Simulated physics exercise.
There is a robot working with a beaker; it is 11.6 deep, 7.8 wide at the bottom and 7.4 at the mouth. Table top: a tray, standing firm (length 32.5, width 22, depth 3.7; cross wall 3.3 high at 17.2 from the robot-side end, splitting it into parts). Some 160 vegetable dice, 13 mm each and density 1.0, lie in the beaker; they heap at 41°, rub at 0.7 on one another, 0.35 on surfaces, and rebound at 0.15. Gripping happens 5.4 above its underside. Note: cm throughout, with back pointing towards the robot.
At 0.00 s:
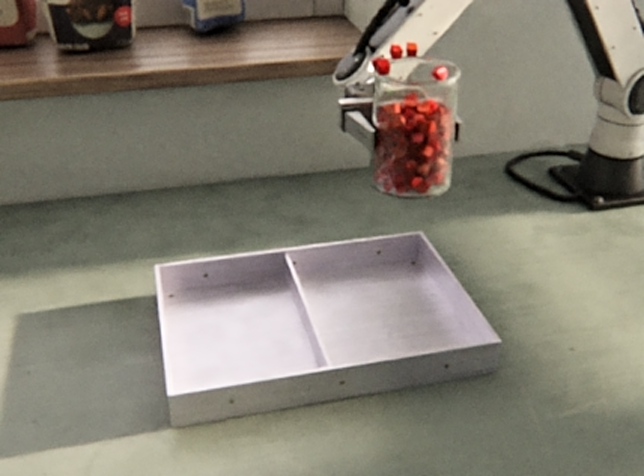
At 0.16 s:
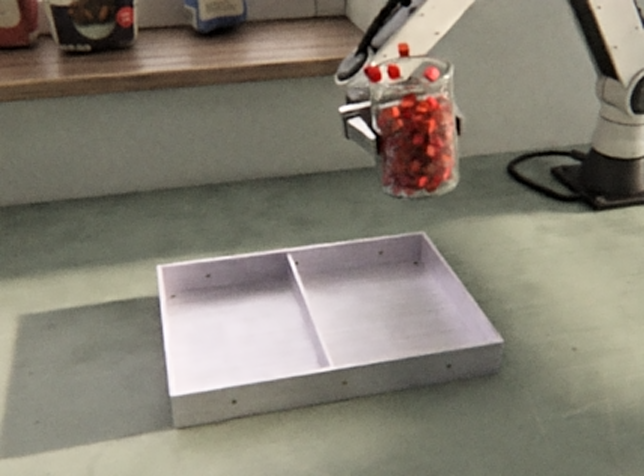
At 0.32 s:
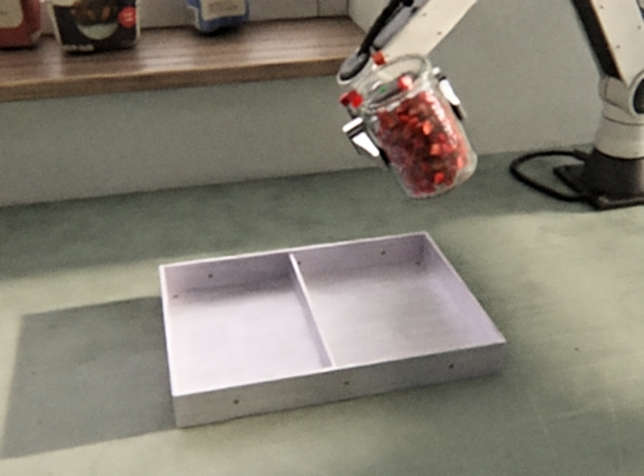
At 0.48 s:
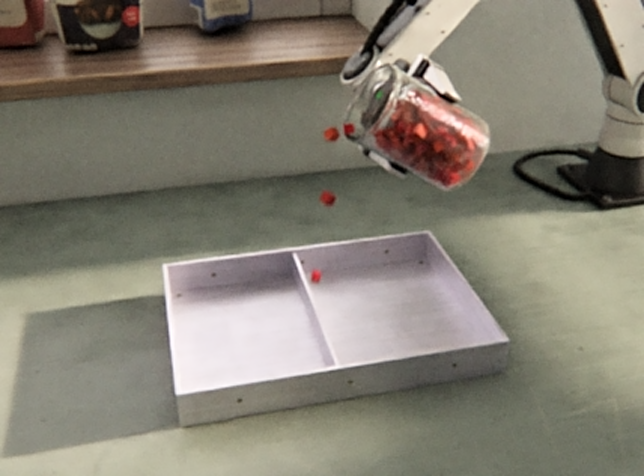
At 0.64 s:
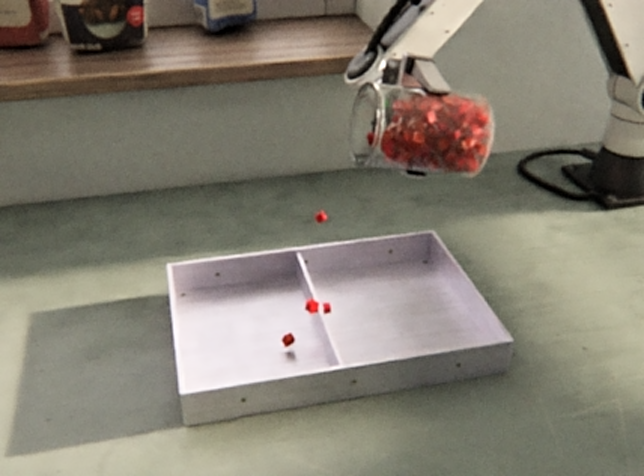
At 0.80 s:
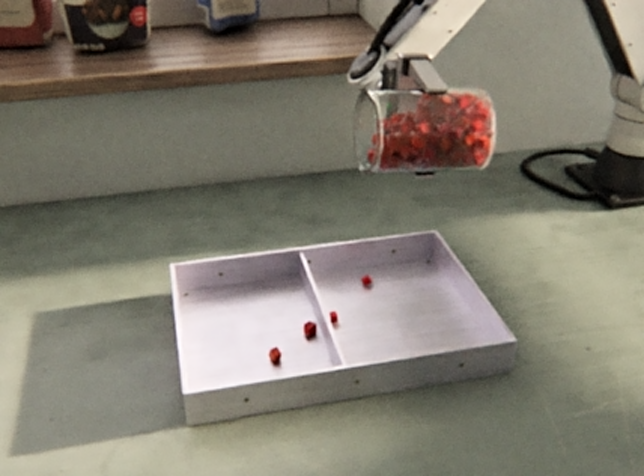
A robot arm held a clear beaker of red cubes above a divided tray and tilted it to the left until it lay nearly sideways, and a few cubes dropped into both sections.
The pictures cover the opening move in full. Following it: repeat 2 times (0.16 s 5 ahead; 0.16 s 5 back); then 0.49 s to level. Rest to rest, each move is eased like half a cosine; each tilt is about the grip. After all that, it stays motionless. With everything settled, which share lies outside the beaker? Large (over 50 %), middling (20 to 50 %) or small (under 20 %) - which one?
Middling.
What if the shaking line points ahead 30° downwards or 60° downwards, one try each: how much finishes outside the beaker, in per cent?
Some 15 and 5 per cent.
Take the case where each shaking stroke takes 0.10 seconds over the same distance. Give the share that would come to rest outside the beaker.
Estimate: Close to 70 percent.
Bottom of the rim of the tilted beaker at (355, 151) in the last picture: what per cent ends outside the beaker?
Roughly 10 per cent.
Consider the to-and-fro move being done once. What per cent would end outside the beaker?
Estimate: Around 20 %.
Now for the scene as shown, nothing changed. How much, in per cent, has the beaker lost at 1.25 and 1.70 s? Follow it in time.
20, then 40.
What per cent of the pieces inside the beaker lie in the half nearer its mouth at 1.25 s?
40 per cent.
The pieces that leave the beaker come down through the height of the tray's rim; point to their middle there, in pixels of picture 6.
I'd say somewhere around (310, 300).
After 1.25 s, tilted 86° forward, highest piece 24 above the table; 128 in the beaker, 22 in the far-side part, 11 in the robot-side part, 1 in flight or on a rim.
After 1.70 s, tilted 38° forward, highest piece 26 above the table; 99 in the beaker, 39 in the far-side part, 24 in the robot-side part.
After 2.13 s, level, highest piece 26 above the table; 99 in the beaker, 39 in the far-side part, 24 in the robot-side part.
After 3.18 s, level, highest piece 26 above the table; 99 in the beaker, 39 in the far-side part, 24 in the robot-side part.
In the end, 99 in the beaker, 39 in the far-side part, 24 in the robot-side part. That is 39 % outside the beaker.
